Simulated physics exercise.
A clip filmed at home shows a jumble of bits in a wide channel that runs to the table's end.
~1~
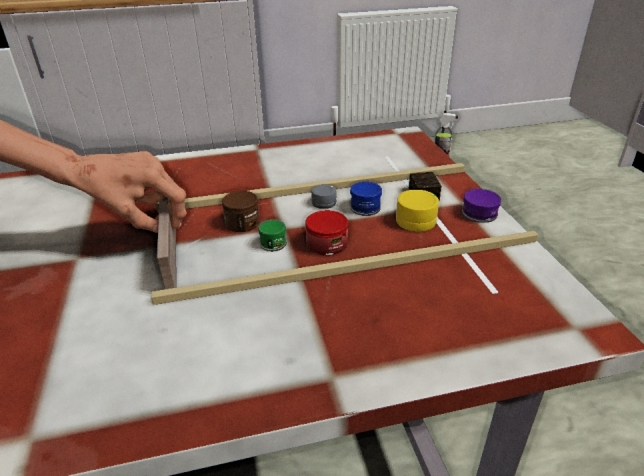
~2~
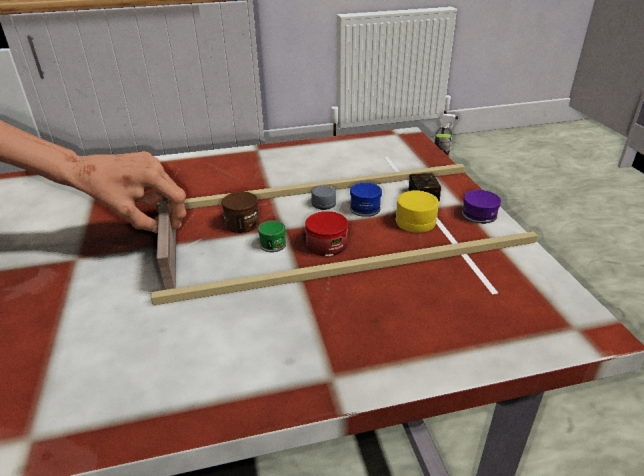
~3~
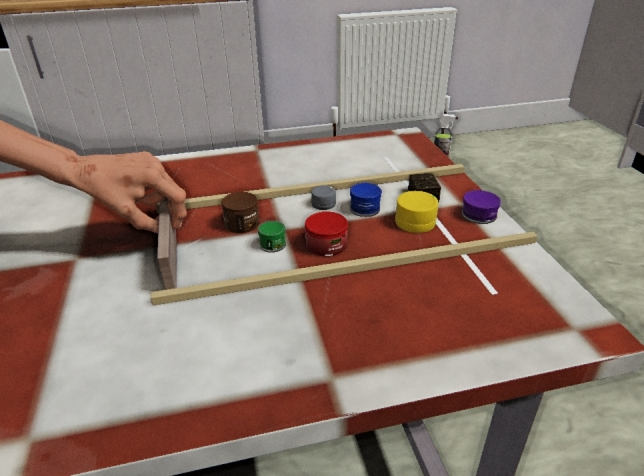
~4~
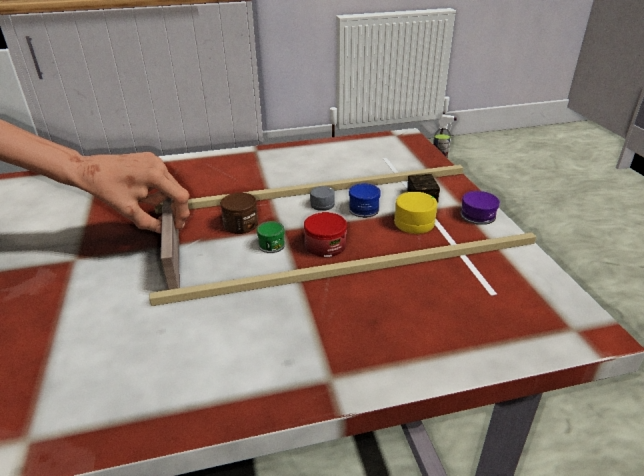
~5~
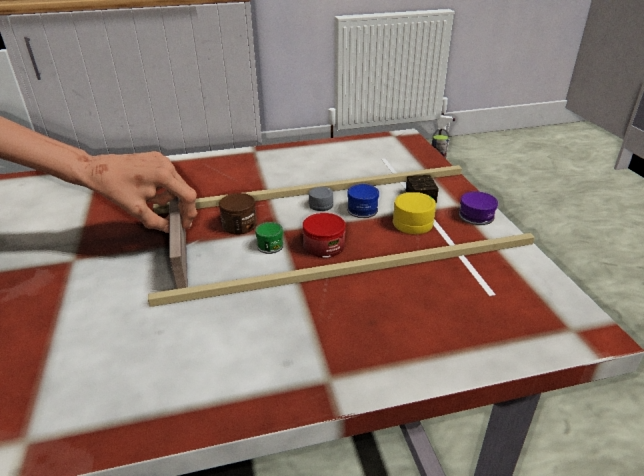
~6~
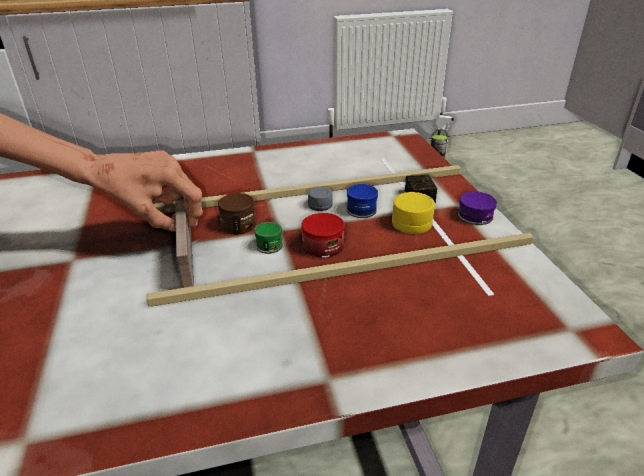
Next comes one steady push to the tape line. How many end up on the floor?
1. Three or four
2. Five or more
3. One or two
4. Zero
3, one or two.
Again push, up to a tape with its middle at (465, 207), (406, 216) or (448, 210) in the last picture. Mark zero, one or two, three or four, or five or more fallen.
Taking the tapes one after another, the count is three or four, then none, then one or two.
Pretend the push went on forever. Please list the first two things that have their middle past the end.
In order: The purple tin, the blue tin.
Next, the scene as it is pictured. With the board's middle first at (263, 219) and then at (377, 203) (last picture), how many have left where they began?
The counts are 2 and 7.
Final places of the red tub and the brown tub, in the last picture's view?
Final pixels, roughly: (464, 223) for the first, (433, 189) for the other.
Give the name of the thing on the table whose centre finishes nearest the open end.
It's the black block that ends nearest.
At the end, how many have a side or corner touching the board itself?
My count gives 4.
Soon after, none off yet; purple tin at rest near (477, 208); black block at rest near (421, 189); yellow lid at rest near (413, 213).
Then, none off yet; purple tin at rest near (477, 208); black block moved about its own width near (445, 182); yellow lid moved about its own width near (441, 207).
At rest, the number that fall off is one or two; fallen, purple tin.
